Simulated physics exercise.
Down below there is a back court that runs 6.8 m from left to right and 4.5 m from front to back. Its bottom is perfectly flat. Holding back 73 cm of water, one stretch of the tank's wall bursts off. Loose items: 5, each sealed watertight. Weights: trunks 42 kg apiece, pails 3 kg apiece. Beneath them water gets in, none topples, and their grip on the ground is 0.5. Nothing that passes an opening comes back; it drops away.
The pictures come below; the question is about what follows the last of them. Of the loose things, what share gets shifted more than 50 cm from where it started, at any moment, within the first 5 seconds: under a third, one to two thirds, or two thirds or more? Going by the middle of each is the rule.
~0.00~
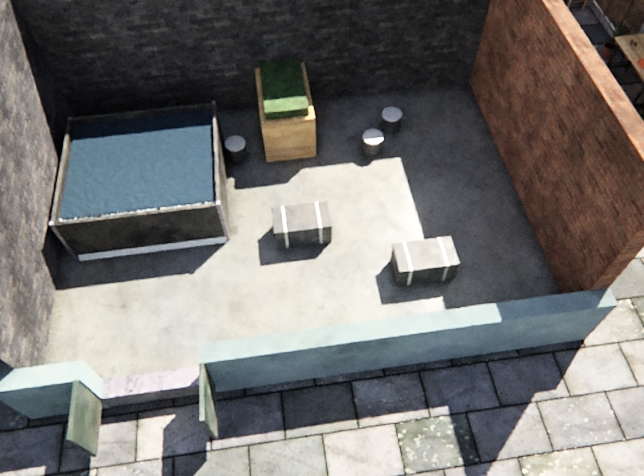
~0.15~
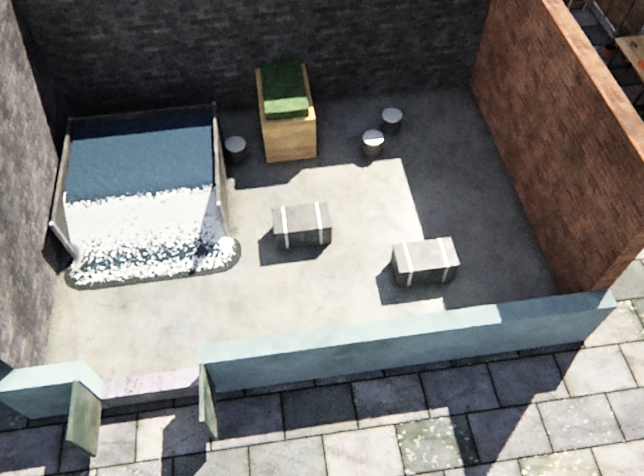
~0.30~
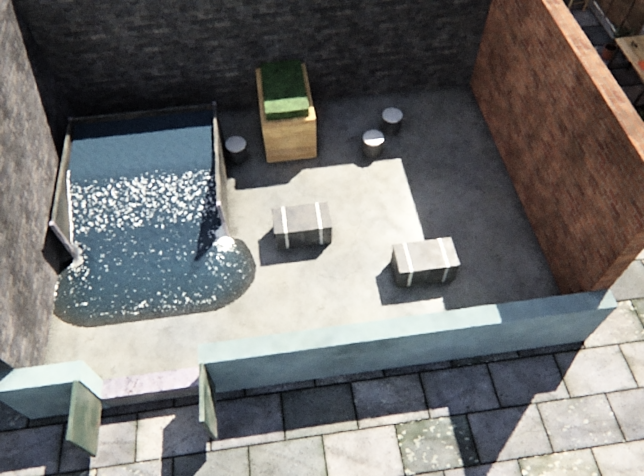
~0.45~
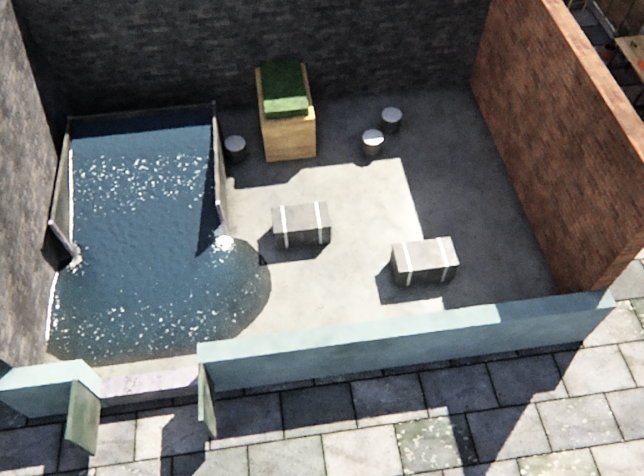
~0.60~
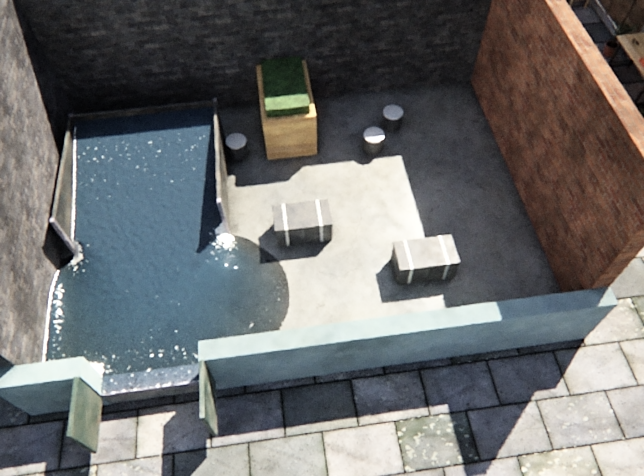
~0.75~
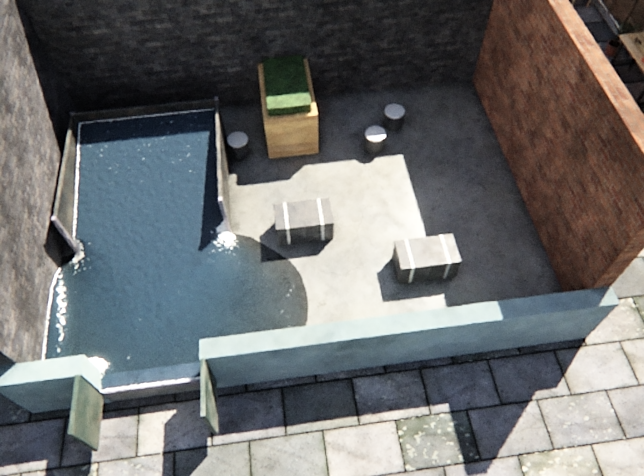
Under a third.
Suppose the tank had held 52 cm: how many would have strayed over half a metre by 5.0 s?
The count would be 0.
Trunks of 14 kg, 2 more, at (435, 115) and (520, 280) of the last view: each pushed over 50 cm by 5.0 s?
In order: Within it, beyond it.
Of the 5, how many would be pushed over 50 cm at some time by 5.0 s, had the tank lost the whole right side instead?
Then it comes to 5 of them.
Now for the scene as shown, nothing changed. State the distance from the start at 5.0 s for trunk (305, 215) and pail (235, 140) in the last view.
The first ends 0 centimetres from its start and the second 0 centimetres.
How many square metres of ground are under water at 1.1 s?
About 10.5 m2.
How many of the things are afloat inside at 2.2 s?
Tally: 0 of them.
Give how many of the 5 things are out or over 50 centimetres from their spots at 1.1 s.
I count 0 of them.
After 1.1 s 0 of 5 are over 50 cm from their spots; 0 afloat.
After 2.2 s 0 of 5 are over 50 cm from their spots; 0 afloat.
After 3.5 s 0 of 5 are over 50 cm from their spots; 0 afloat.
After 5.0 s 0 of 5 are over 50 cm from their spots, and 0 have been at some point; 0 afloat.
